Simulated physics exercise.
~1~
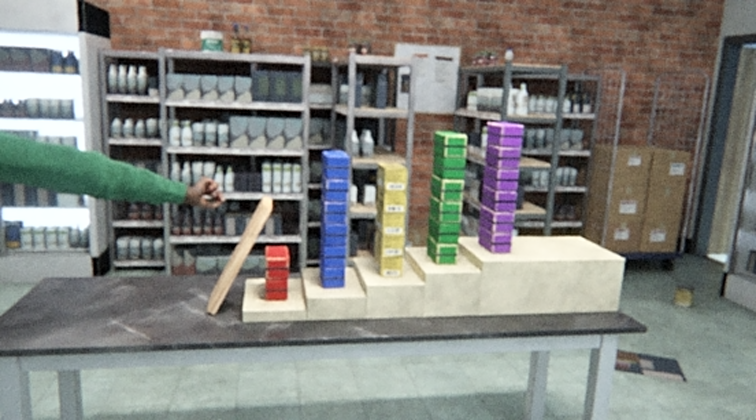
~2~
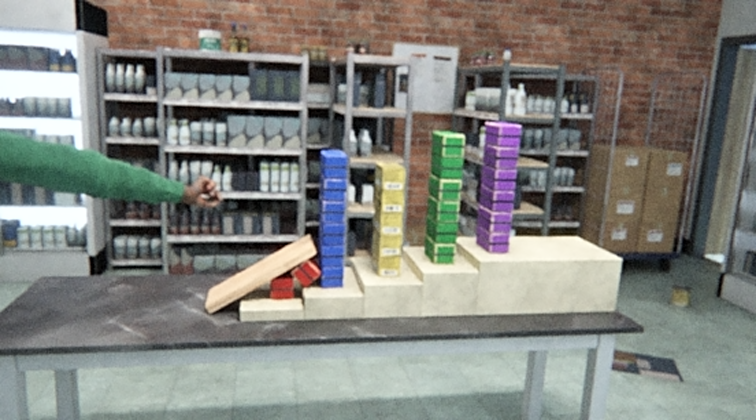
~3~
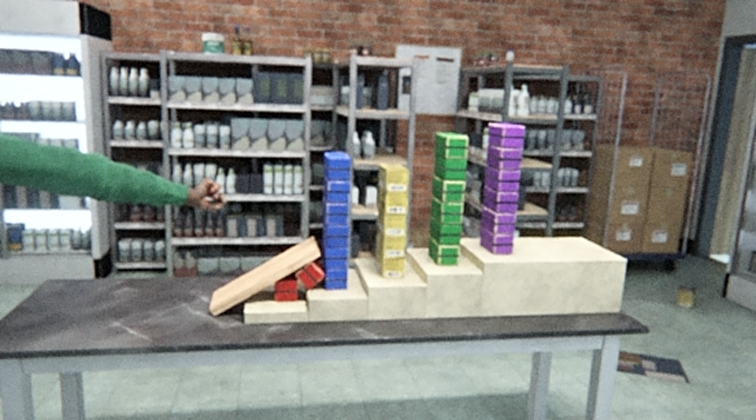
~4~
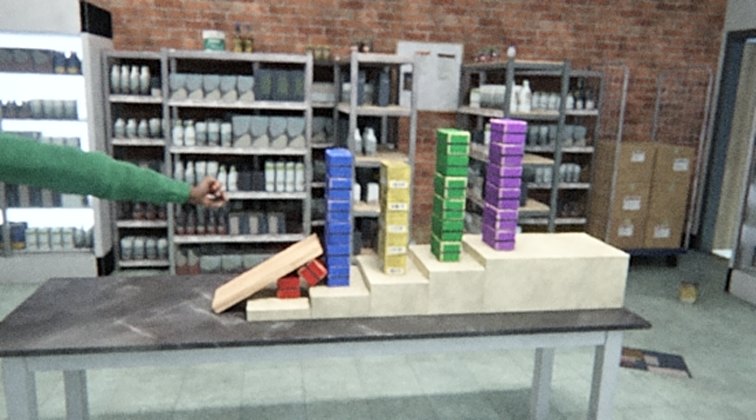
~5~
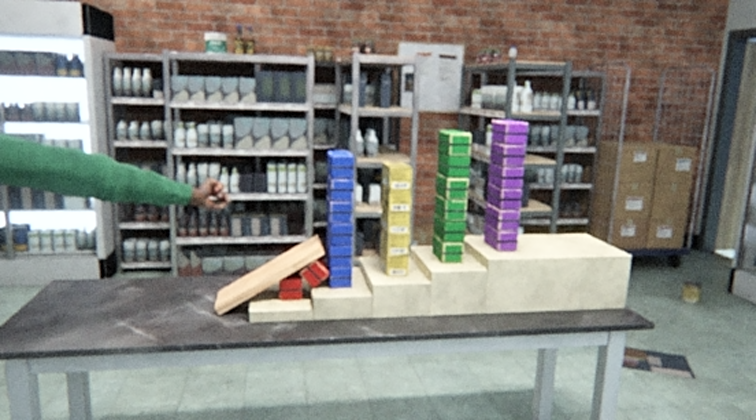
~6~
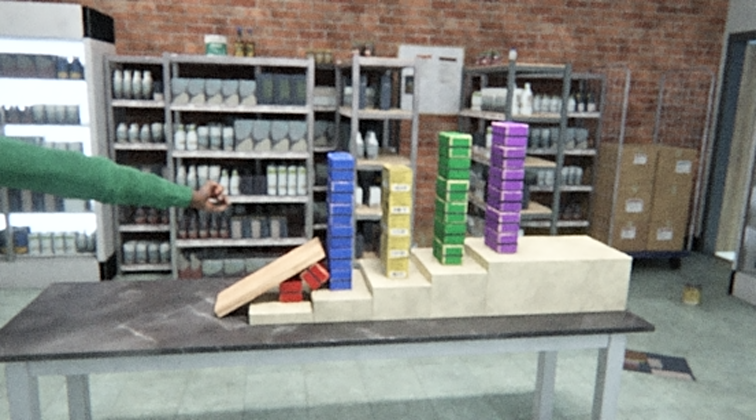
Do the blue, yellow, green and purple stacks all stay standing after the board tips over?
Yes, all of them stay upright on their steps. Only the short red stack is knocked over, with the board resting against its packets.
Wooden board toppling right beside an outstretched hand, knocking over the short red stack and leaving four taller stacks standing.
